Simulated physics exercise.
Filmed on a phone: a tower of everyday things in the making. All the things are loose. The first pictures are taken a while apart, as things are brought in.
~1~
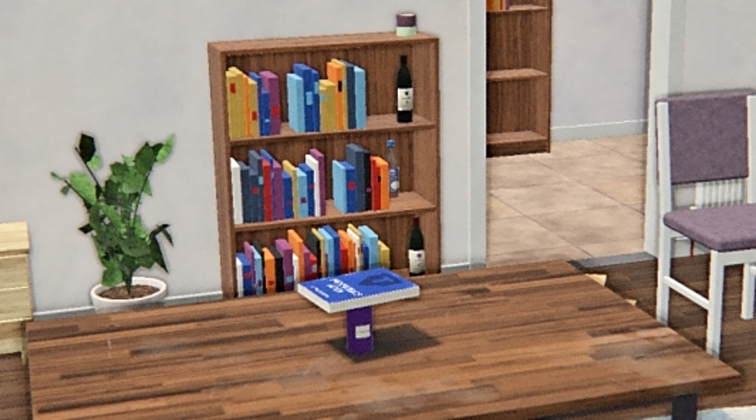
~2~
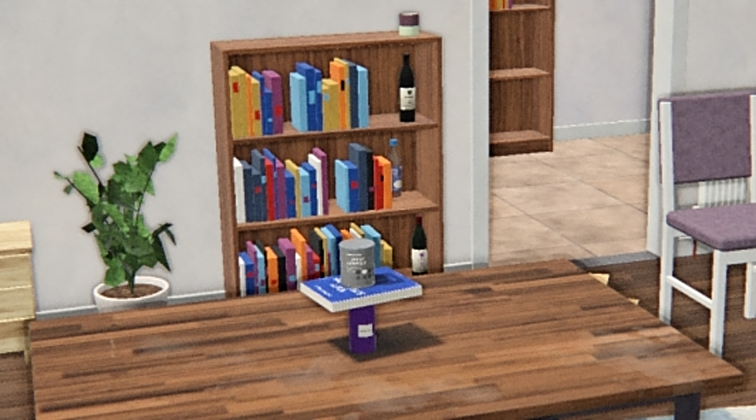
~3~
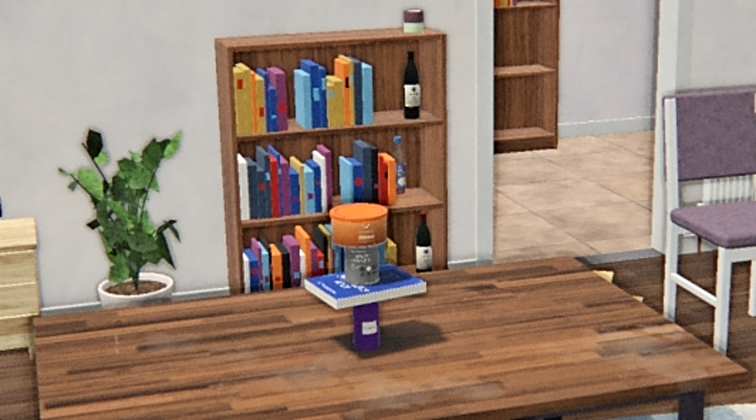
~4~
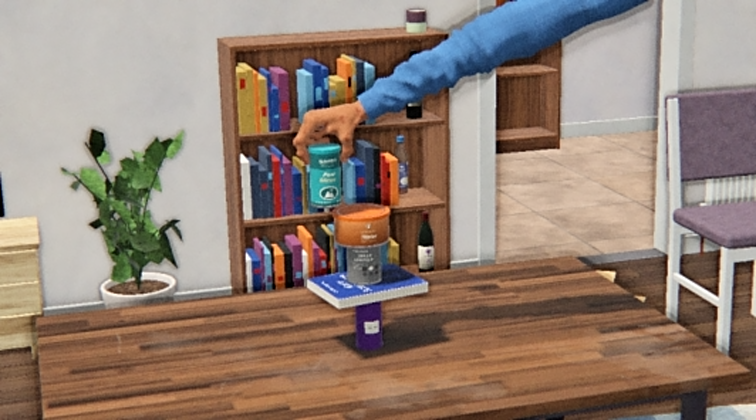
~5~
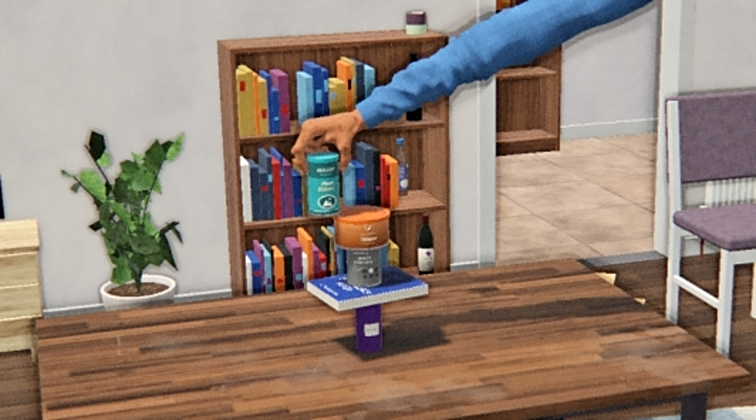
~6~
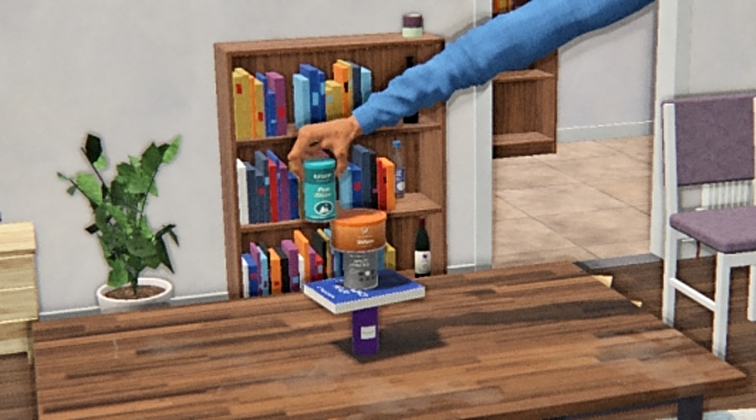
In a room with a bookshelf and a potted plant, a blue book lies across a purple jar on a wooden table; a grey tin and an orange one appear stacked on it, then a blue-sleeved arm lowers a turquoise tin slightly.
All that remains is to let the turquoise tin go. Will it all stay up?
In the end the pile loses its balance.
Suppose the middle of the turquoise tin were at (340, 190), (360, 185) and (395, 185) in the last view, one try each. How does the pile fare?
First, it keeps its balance; second, it holds; third, it loses its balance.
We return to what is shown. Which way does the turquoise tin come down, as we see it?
It goes to the left.
Then, 0.40 s later than the last frame, turquoise tin now fallen.
Then, 0.50 s later than the last frame, things are still on the move.
Then, 0.80 s later than the last frame, as before.
When it is over, fallen, turquoise tin; the other 4 as before. End places, in pixels of the last picture, turquoise tin near (284, 330). The pile comes apart.
